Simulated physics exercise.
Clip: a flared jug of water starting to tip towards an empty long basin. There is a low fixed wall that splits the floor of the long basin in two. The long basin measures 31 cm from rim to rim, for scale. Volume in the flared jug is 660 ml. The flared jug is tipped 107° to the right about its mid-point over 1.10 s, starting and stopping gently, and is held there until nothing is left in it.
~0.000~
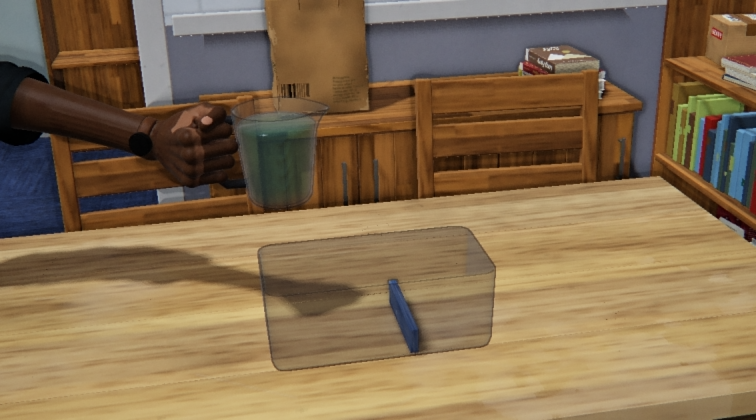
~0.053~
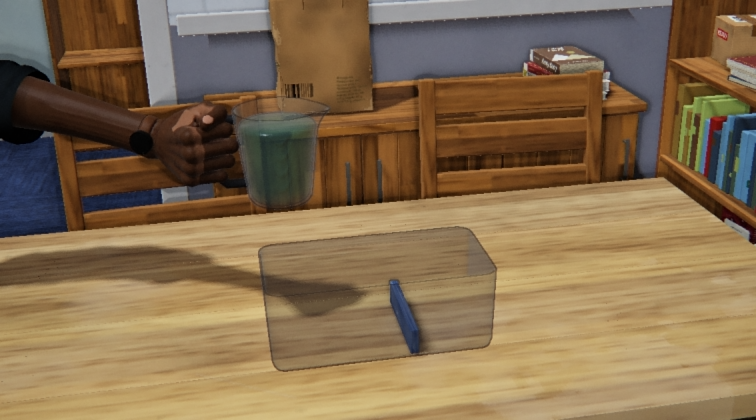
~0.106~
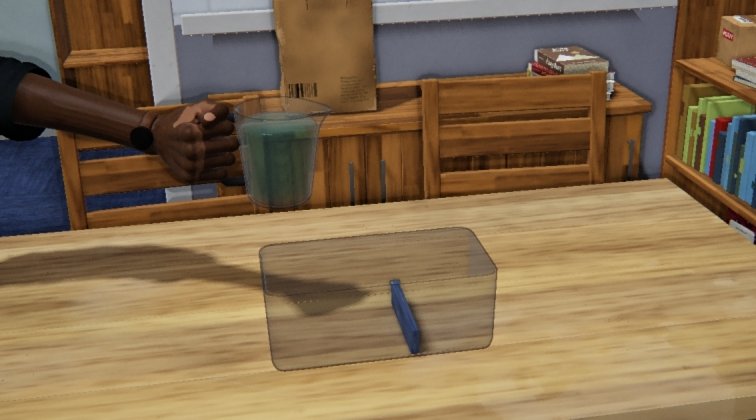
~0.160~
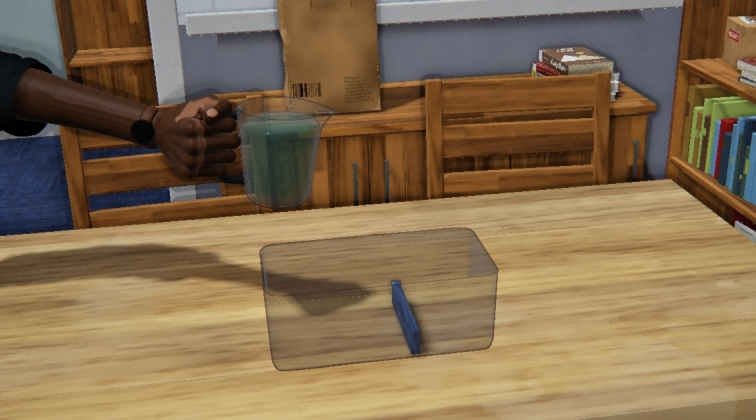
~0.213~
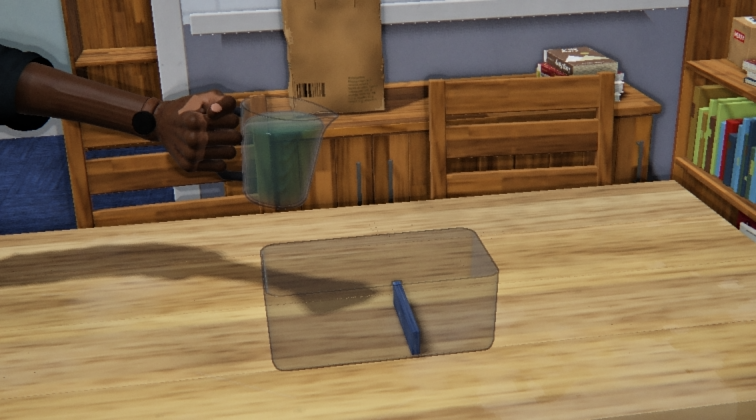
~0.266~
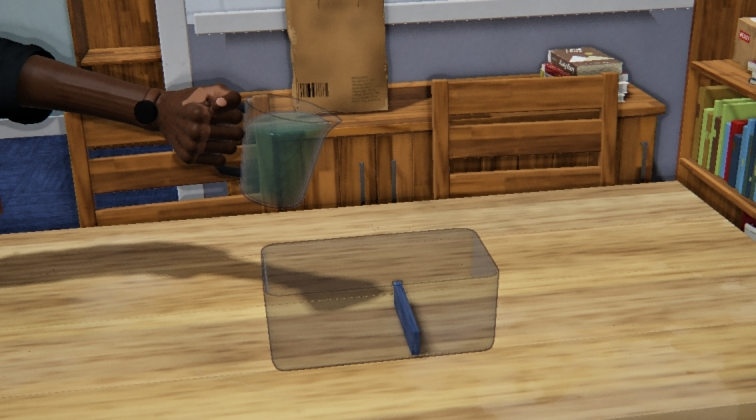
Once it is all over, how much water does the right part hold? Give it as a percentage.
The right part holds about 29 per cent.
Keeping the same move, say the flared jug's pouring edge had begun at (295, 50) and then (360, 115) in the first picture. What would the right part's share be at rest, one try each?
Around 10 per cent first, around 70 per cent next.
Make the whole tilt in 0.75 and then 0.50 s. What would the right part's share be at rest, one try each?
Some 20 and 15 per cent, in that order.
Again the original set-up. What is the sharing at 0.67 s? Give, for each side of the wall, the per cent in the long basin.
Around 3 percent on the left and 4 on the right.
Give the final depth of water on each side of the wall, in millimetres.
Around 16 mm deep on the left, around 12 mm deep on the right.
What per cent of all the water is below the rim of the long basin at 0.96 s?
Around 62 parts in a hundred.
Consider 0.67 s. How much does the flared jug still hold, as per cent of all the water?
About 74 per cent.
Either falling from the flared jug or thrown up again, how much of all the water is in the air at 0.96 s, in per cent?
Near 20 percent.
After 0.67 s the tilt is 71° and 73 per cent is still to pour, 3 is left of the wall and 4 right of it.
After 0.96 s the tilt is 103° and 18 per cent is still to pour, 35 is left of the wall and 27 right of it.
After 1.27 s the tilt is 107° and 0 per cent is still to pour, 67 is left of the wall and 28 right of it.
After 1.60 s the tilt is 107° and 0 per cent is still to pour, 68 is left of the wall and 29 right of it.
In the end 68 per cent lies left of the wall, 29 right of it and 3 outside.
